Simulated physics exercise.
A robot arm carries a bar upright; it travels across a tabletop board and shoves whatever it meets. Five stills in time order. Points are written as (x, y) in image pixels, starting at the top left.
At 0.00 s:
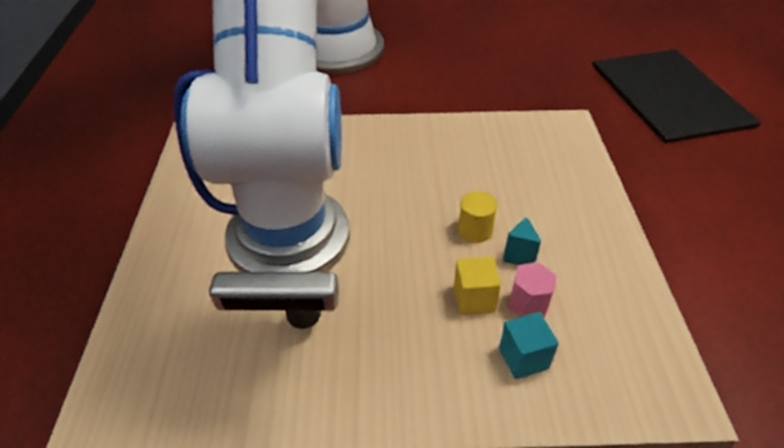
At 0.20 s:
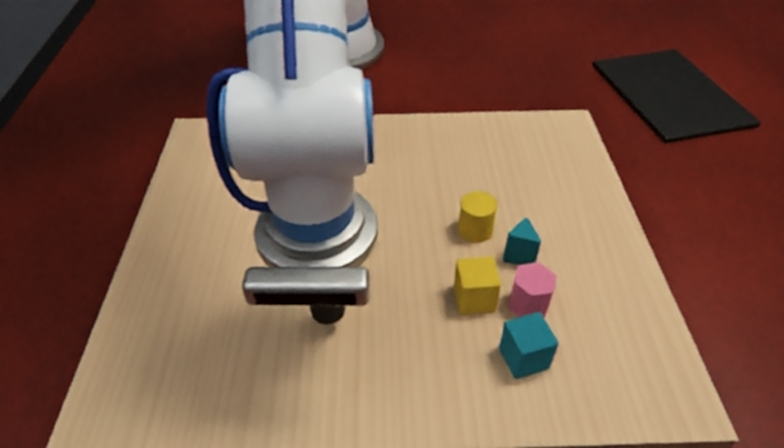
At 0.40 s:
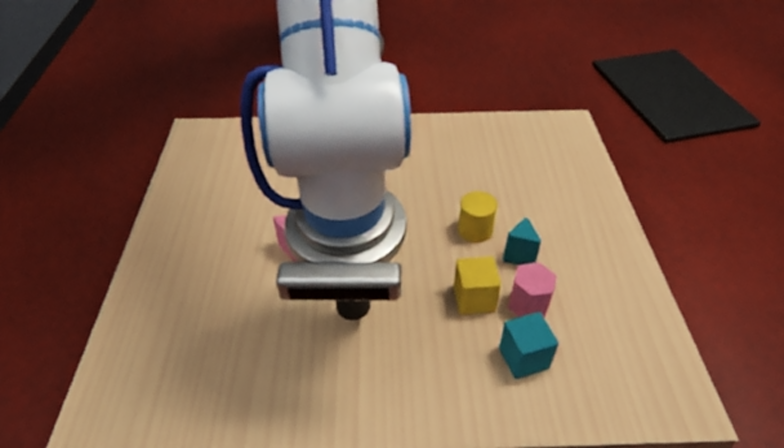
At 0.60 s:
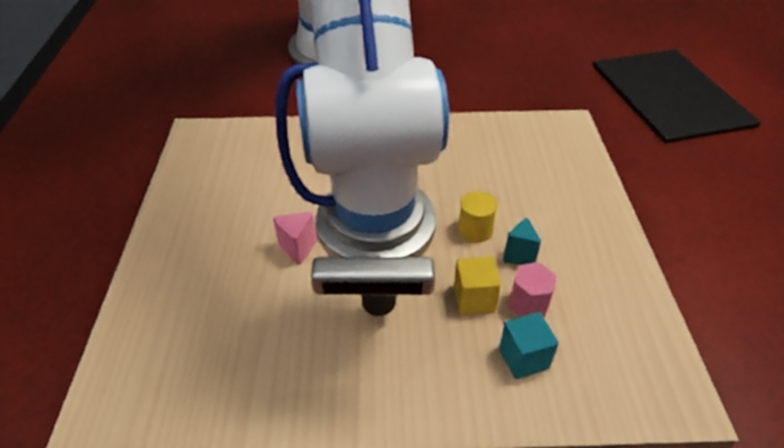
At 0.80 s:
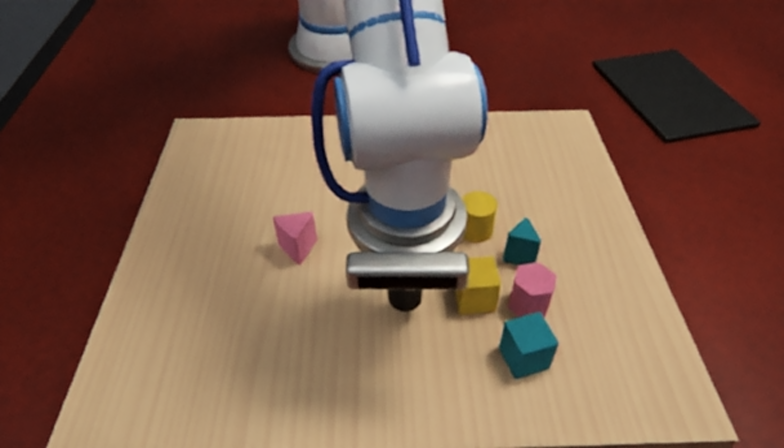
A white robotic arm with blue bands and a dark-tipped metal bar hangs over a pale wooden board on a dark red surface, seen from above at a fixed angle. To the right sit a yellow cylinder, a yellow cube, a teal triangular block, a pink hexagonal block and a teal cube, with a black panel beyond. The arm glides steadily rightward toward the still blocks, uncovering a pink triangular block on the left.
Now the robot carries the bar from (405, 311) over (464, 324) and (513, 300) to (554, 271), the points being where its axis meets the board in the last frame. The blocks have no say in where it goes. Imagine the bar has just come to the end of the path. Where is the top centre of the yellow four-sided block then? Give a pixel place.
By then it is at (507, 242).
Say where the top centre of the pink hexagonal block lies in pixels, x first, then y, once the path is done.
About (591, 266).
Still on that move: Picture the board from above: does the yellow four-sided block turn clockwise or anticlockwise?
The sense of turning is anti-clockwise.
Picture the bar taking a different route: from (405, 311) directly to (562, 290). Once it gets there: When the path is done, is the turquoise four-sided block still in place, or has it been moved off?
By the end it is where it was.
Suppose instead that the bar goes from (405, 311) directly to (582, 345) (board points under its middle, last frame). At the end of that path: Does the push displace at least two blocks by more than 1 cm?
That would be a yes.
What follows on the original path. One third of the way, bar at (467, 312); yellow four-sided block at (487, 268), turned 20° anticlockwise.
Two thirds of the way, bar at (517, 286); yellow four-sided block at (506, 246), turned 105° anticlockwise; turquoise three-sided block at (525, 226), turned 20° clockwise; pink hexagonal block at (558, 272), turned 25° clockwise.
At the end, bar at (558, 259); yellow four-sided block at (507, 242), turned 120° anticlockwise; turquoise three-sided block at (524, 225), turned 30° clockwise; turquoise four-sided block in place; pink hexagonal block at (591, 266), turned 95° clockwise.
